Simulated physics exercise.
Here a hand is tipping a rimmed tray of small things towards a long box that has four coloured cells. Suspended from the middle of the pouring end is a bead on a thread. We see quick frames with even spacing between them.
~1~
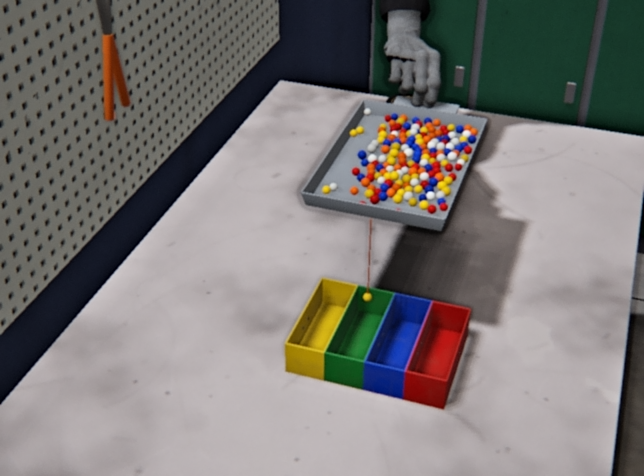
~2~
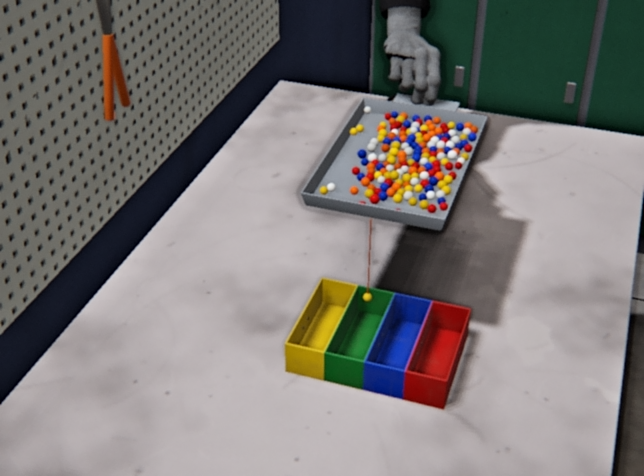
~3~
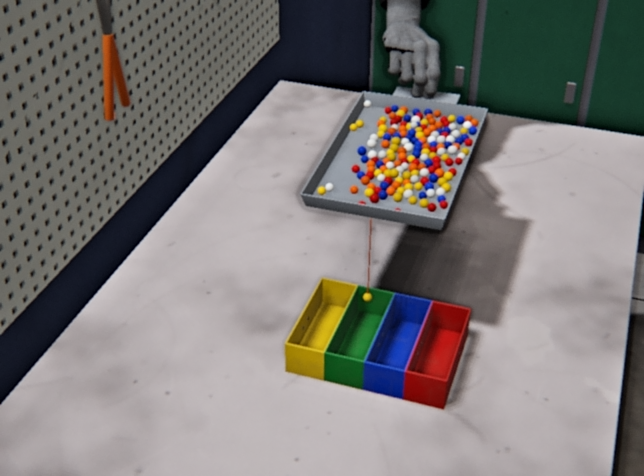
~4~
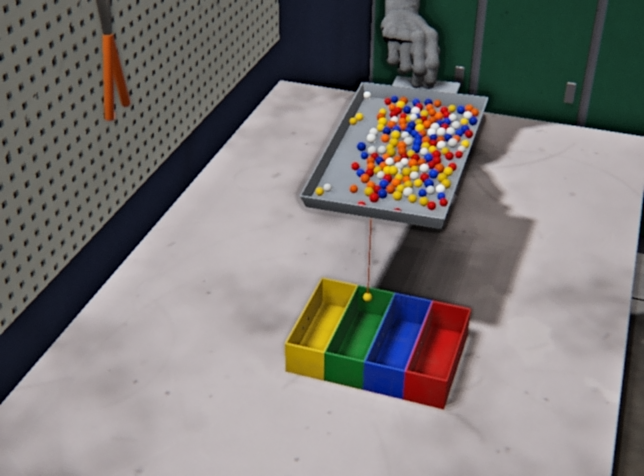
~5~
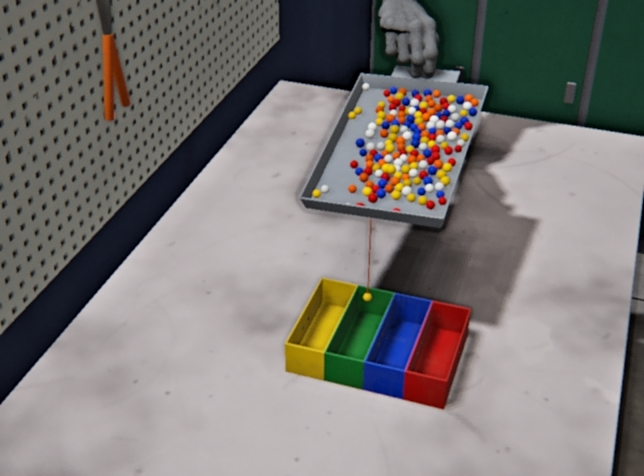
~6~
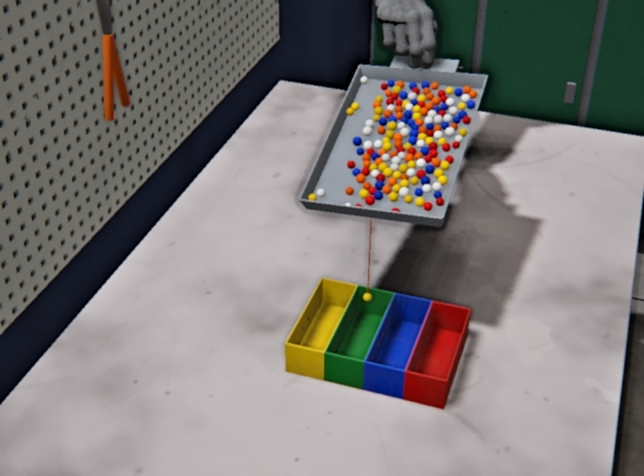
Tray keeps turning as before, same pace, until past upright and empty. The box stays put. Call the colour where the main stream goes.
I call yellow.
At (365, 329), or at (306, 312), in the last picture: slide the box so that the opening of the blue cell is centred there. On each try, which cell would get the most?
Result 1: The yellow one. Result 2: The blue one.
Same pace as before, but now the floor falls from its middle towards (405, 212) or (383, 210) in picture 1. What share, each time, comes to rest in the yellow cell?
Case one 0 %; case two 20 %.
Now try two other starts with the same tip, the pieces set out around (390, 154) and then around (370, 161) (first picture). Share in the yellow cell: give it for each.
Close to 40 per cent, followed by close to 30 per cent.
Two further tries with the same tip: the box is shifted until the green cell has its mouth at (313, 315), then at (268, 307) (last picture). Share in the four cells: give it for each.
Result, in turn: 90 %, 90 %.
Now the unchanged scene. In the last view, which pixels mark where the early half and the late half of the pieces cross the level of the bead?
I'd say close to (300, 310) at first and close to (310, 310) later on.
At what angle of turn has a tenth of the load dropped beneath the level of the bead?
That happens at around 70°.
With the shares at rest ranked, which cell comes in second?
The runner-up: That green cell.
Just after the last frame, tray tipped steeply; the larger part on the tray; just a few in the green cell; just a few in the yellow cell; about a tenth falling or outside the box.
A moment on, tray tipped right over; about a tenth on the tray; roughly a quarter in the yellow cell; about a tenth in the green cell; just a few in the blue cell; just a few in the red cell; roughly half falling or outside the box.
Further on, tray tipped past a quarter turn; roughly a third in the yellow cell; about a tenth in the green cell; just a few in the blue cell; just a few in the red cell; roughly half falling or outside the box.
When it is over, tray tipped past a quarter turn; roughly a third in the yellow cell; about a tenth in the green cell; just a few in the blue cell; just a few in the red cell; roughly half outside the box.
